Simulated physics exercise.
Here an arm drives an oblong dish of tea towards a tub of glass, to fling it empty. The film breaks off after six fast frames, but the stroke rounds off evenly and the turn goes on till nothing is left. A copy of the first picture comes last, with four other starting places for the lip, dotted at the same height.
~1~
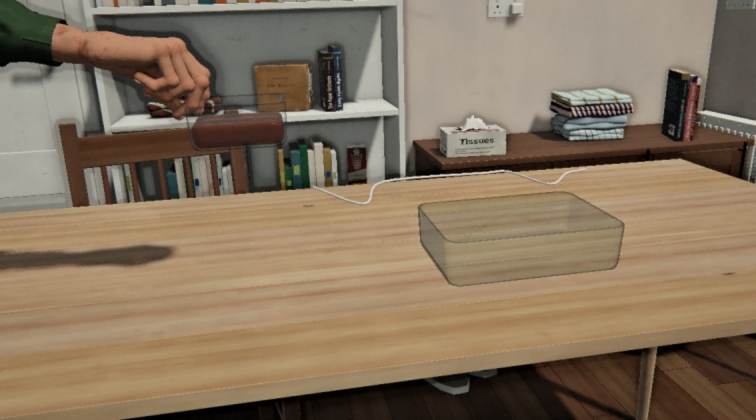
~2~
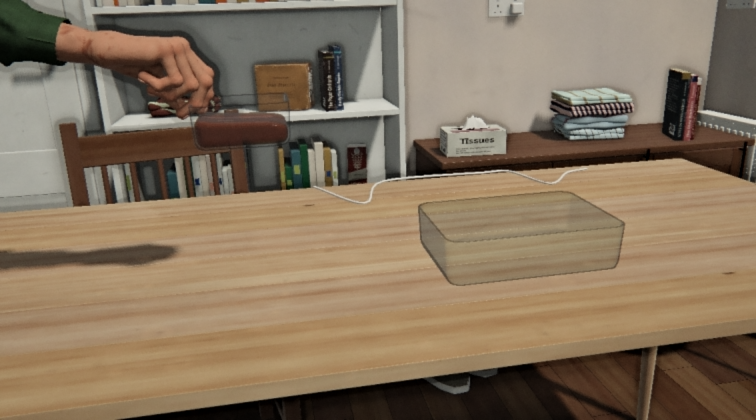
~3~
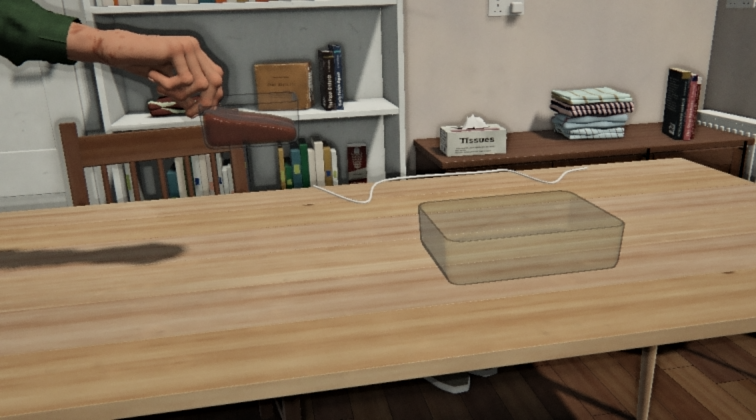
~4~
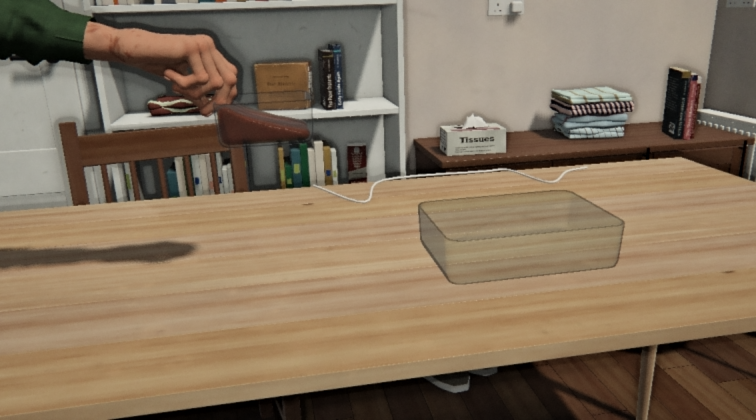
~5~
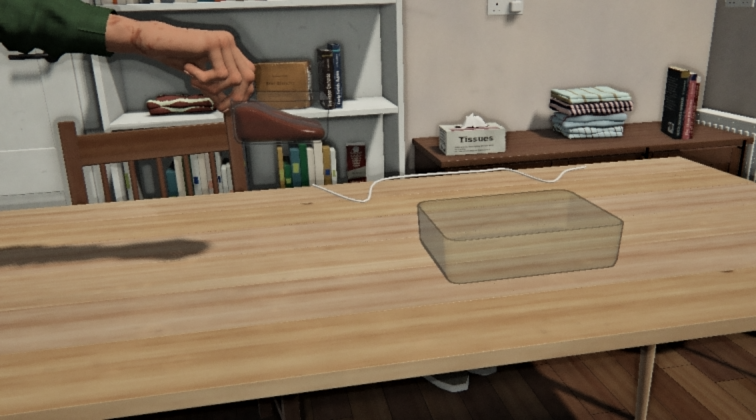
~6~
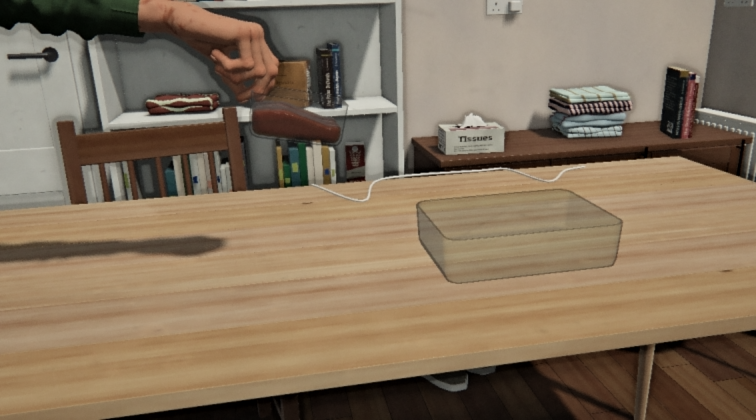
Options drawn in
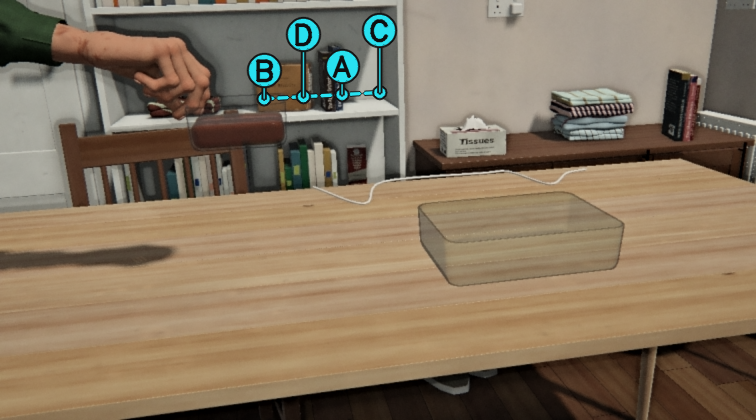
To begin with, a hand in a green sleeve holds a reddish-brown oblong dish above the left side of a wooden table, with a clear tub standing to the right. The arm carries the dish steadily rightward, its shadow sliding along the tabletop, and then the dish tilts slightly while the tub stays still.
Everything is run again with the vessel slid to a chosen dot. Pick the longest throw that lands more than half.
Go for D.
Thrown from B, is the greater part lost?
Yes, that goes wrong.
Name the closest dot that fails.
The answer is B.
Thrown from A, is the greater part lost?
No.
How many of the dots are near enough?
Three of the four.
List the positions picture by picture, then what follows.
Upright, lip at (282, 97); tub from (446, 285) to (616, 266); nothing has left yet.
Upright, lip at (285, 97); nothing has left yet.
Upright, lip at (294, 96); nothing has left yet.
Upright, lip at (307, 94); nothing has left yet.
Tipped about 3°, lip at (324, 95); nothing has left yet.
Tipped about 11°, lip at (342, 100); nothing has left yet.
On the marked copy, A at (342, 94); B at (264, 98); C at (379, 92); D at (303, 96).
With A, about 82 % lands in the tub, 10 % falls short and 8 % goes beside or beyond.
With B, about 33 % lands in the tub, 61 % falls short and 6 % goes beside or beyond.
With C, about 83 % lands in the tub, 3 % falls short and 14 % goes beside or beyond.
With D, about 63 % lands in the tub, 28 % falls short and 9 % goes beside or beyond.
